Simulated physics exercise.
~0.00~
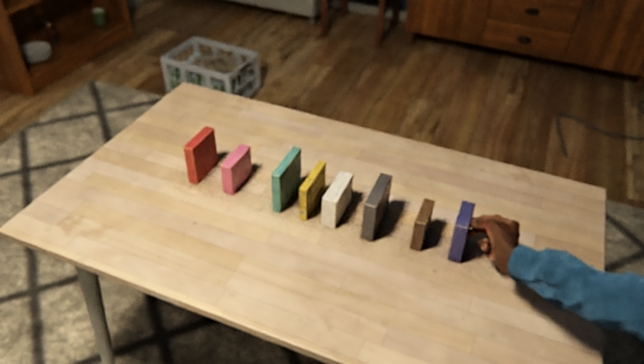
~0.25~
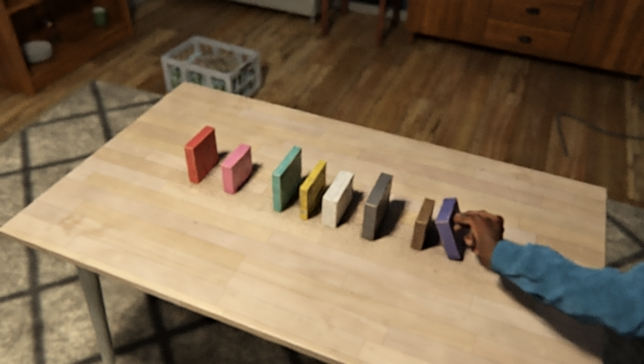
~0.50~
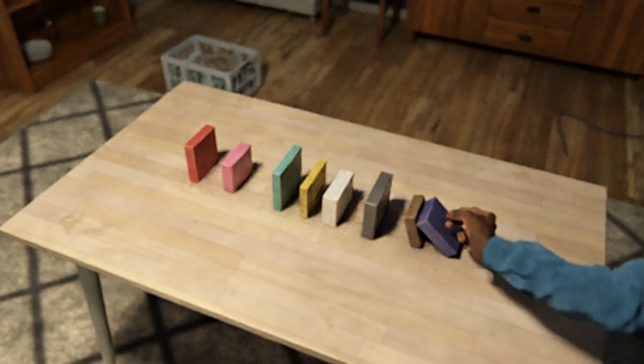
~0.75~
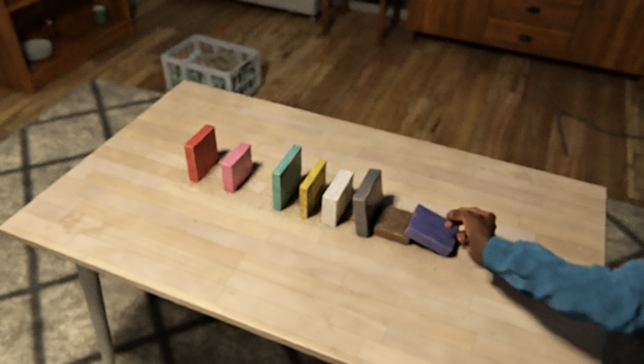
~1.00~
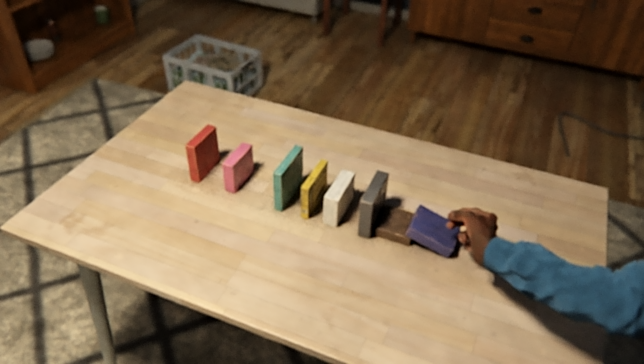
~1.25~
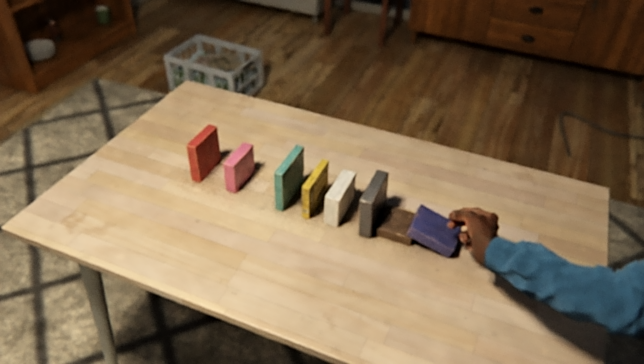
A blue block, tipped left by a hand at the right end of a spaced-out row on a wooden table, knocked the brown block down against the grey one, which rocked slightly but stayed standing, along with the rest up to the red one.
